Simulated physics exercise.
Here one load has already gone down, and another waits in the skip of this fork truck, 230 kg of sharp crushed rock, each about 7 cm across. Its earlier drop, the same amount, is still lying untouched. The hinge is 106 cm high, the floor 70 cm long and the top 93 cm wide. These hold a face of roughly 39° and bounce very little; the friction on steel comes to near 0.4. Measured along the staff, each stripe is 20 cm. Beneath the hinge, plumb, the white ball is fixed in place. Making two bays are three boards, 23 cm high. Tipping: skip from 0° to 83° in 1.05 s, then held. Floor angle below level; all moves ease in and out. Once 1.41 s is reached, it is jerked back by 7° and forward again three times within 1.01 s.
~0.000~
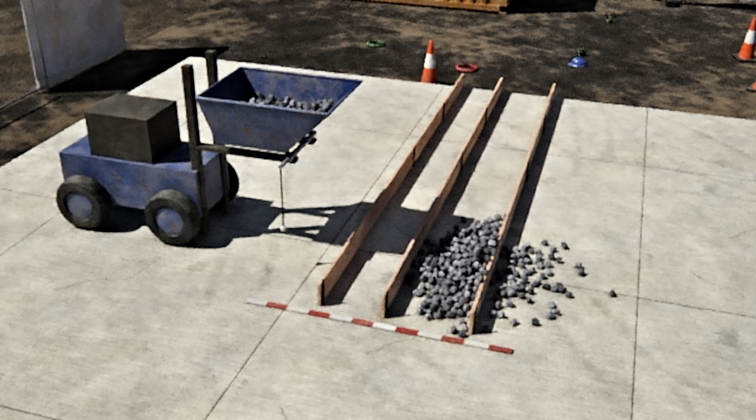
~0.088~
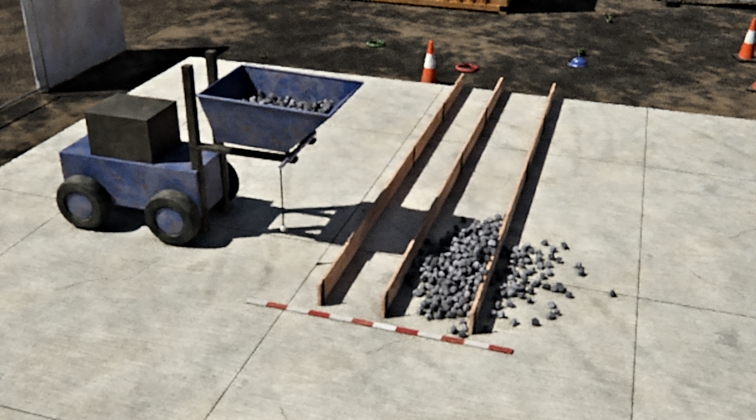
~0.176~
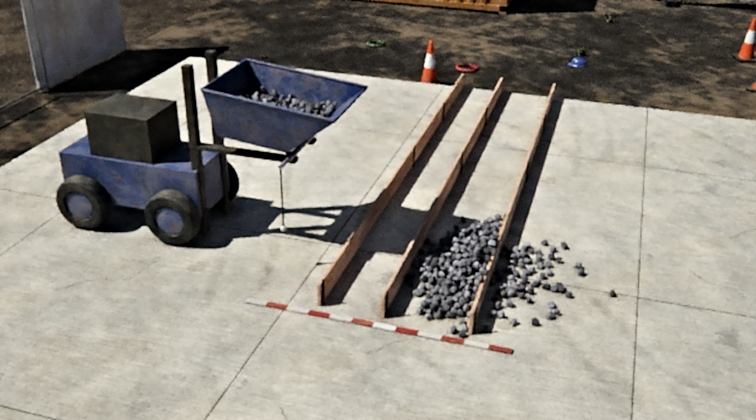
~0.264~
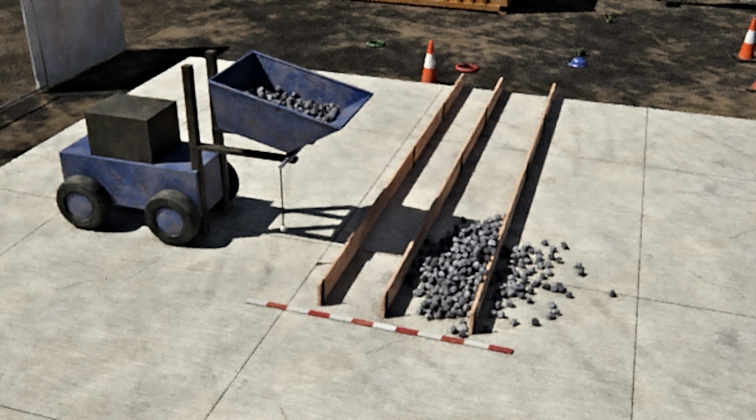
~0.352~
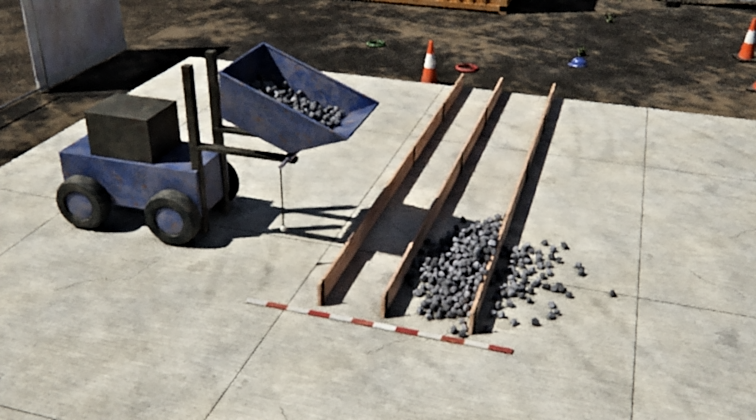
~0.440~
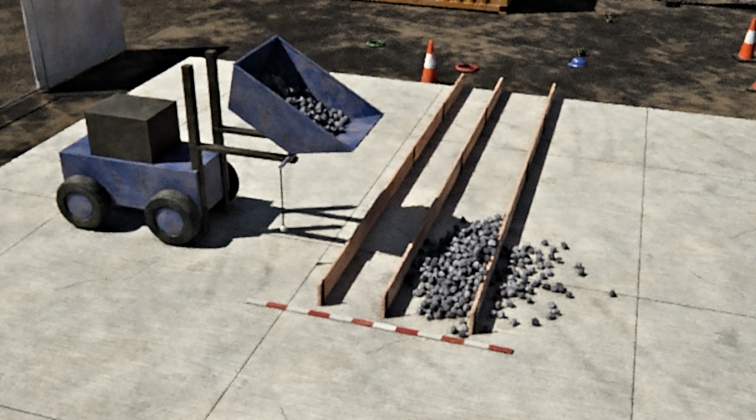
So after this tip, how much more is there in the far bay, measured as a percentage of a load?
About 19 out of 100.
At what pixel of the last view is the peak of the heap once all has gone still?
Somewhere close to (477, 245).
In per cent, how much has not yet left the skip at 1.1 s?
Reading: Near 75 % of the load.
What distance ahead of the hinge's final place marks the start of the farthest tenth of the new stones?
I'd say close to 130 centimetres ahead of it.
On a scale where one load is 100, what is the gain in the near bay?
Roughly 80 per cent of a load.
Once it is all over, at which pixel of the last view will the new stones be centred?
(398, 249).
After 0.8 s the floor is at 70°; in per cent of one load, 100 in the skip, 87 in the far bay, 13 past the last board; the foremost stones are at (572, 290).
After 1.1 s the floor is at 83°; in per cent of one load, 74 in the skip, 26 in the near bay, 87 in the far bay, 13 past the last board; the foremost stones are at (572, 290).
After 2.9 s the floor is at 83°; in per cent of one load, 0 in the skip, 81 in the near bay, 106 in the far bay, 13 past the last board; the foremost stones are at (572, 290).
After 5.3 s the floor is at 83°; in per cent of one load, 0 in the skip, 81 in the near bay, 106 in the far bay, 13 past the last board; the foremost stones are at (572, 290). Net gain in the far bay, 19.
